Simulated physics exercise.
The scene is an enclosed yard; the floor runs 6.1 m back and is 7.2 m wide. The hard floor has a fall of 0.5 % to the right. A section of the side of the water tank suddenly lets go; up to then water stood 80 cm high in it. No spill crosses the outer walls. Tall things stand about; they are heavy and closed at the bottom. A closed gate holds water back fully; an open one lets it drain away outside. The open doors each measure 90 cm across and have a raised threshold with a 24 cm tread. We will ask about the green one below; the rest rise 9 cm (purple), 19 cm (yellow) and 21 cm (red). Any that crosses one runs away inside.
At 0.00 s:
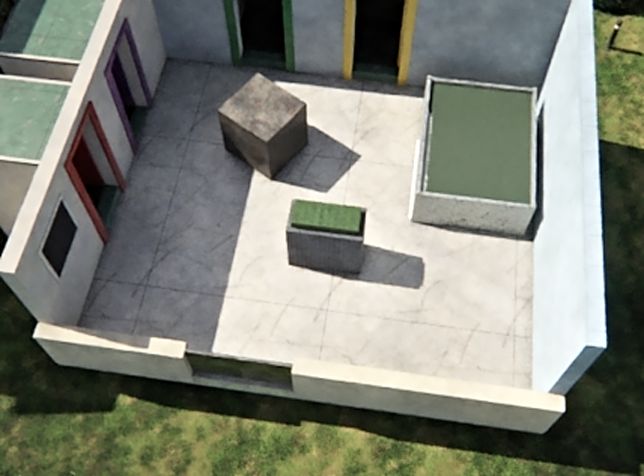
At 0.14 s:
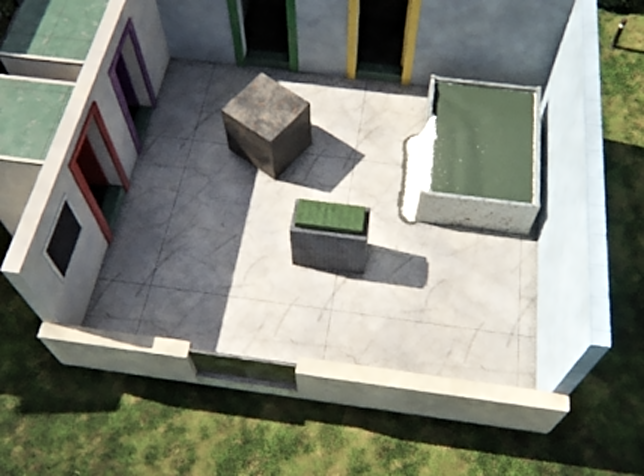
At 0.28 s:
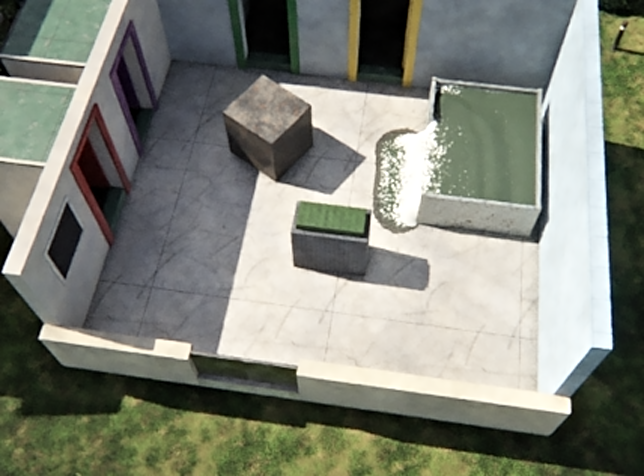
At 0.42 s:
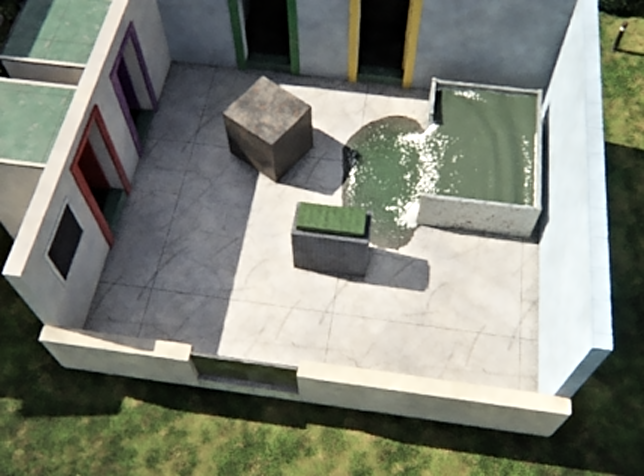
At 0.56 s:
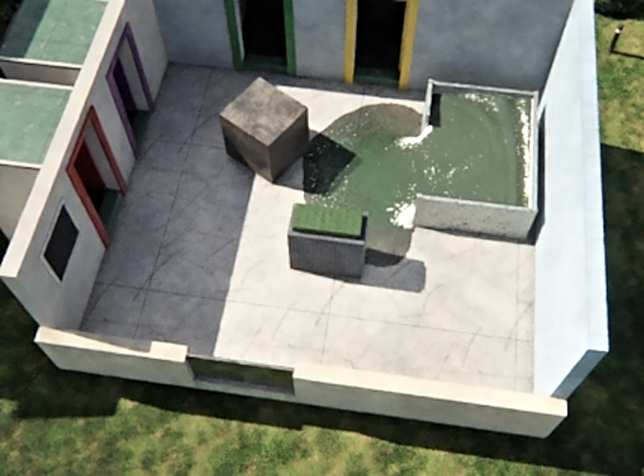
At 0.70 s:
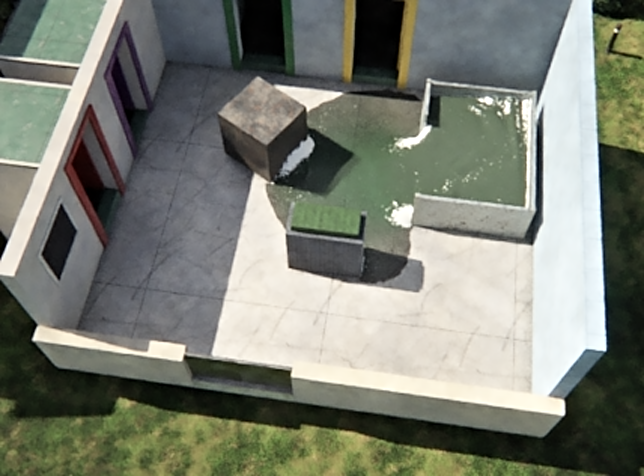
The footage shows a walled yard where the left side of a water tank gives way and greenish water pours out, spreading leftward across the pale floor, reaching a planted block and then a large tilted-looking stone block.
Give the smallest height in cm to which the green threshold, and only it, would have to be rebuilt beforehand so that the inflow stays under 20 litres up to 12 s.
Roughly 18 cm.
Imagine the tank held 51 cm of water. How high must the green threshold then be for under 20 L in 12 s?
A step of about 9.5 cm does it.
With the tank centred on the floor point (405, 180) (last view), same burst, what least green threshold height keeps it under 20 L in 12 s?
You'd need some 10.5 cm.
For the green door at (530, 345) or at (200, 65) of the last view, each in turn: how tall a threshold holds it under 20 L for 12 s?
Roughly 12.5 cm for the first and 11.5 cm for the second.
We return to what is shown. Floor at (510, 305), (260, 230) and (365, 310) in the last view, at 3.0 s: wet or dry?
First bone-dry, second wet through, third wet through.
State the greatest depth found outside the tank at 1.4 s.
47 cm.
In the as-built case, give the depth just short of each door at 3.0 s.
Door by door in centimetres - purple 11, yellow 4, red 24, green 19.
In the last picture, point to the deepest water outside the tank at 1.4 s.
Check close to (305, 159).
After 1.4 s water covers 35 % of the floor, deepest (47 cm) near (305, 159); 6 cm at the green door, 0 litres in over its 21 cm threshold.
After 3.0 s water covers 60 % of the floor, deepest (38 cm) near (75, 337); 19 cm at the green door, 9 litres in over its 21 cm threshold.
After 12.0 s water covers 95 % of the floor, deepest (17 cm) near (526, 107); 6 cm at the green door, 10 litres in over its 21 cm threshold.
At the green door as built, the water arrived by 1.3 s and peaked near 26 cm at 2.0 s.
With a threshold of 16.5 cm, 28 litres would have come in within the 12 s; with 19.5 cm, 15 litres. So under 20 litres takes about 18 cm.
